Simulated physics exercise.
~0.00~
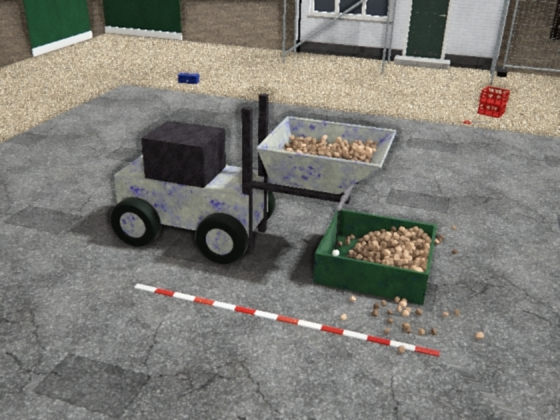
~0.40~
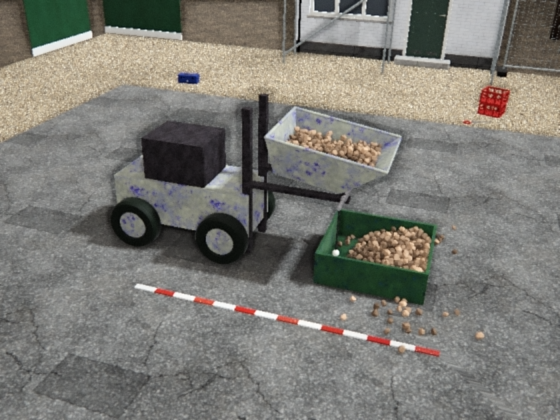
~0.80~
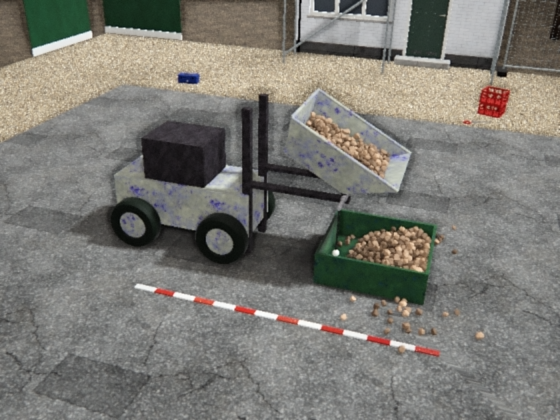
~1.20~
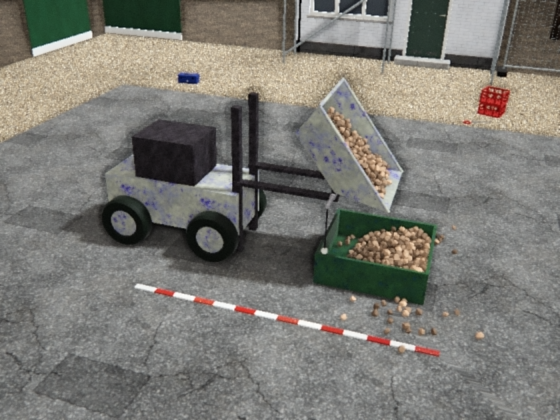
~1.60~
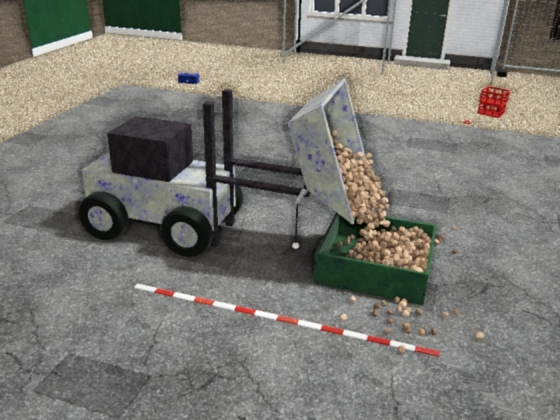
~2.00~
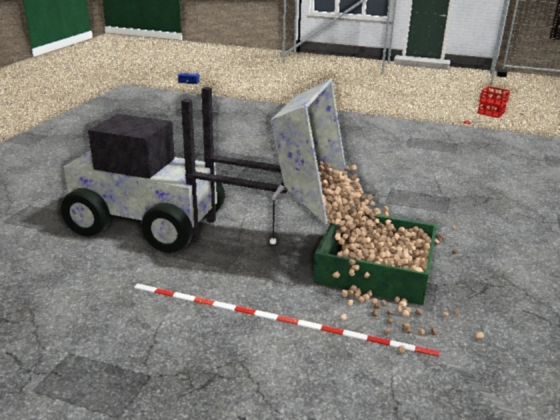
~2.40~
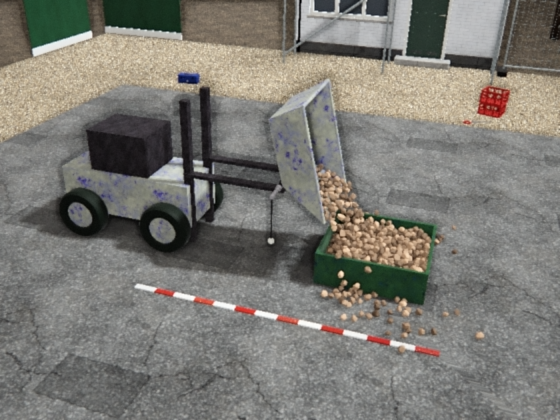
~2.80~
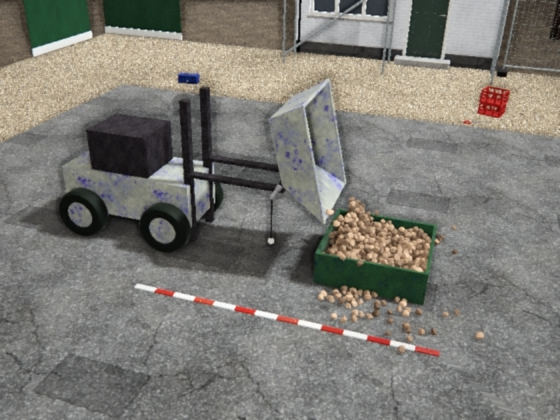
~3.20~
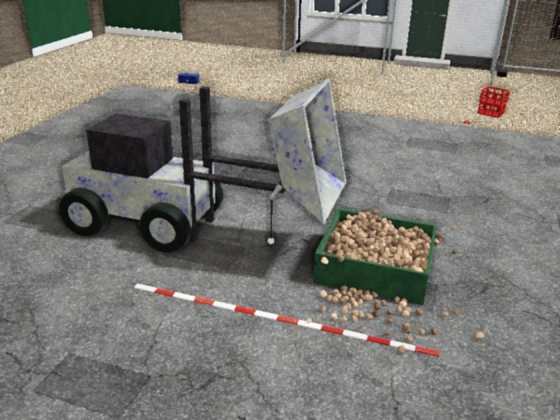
In a paved yard, a forklift backs left while tipping stones into a green bin, spilling some.
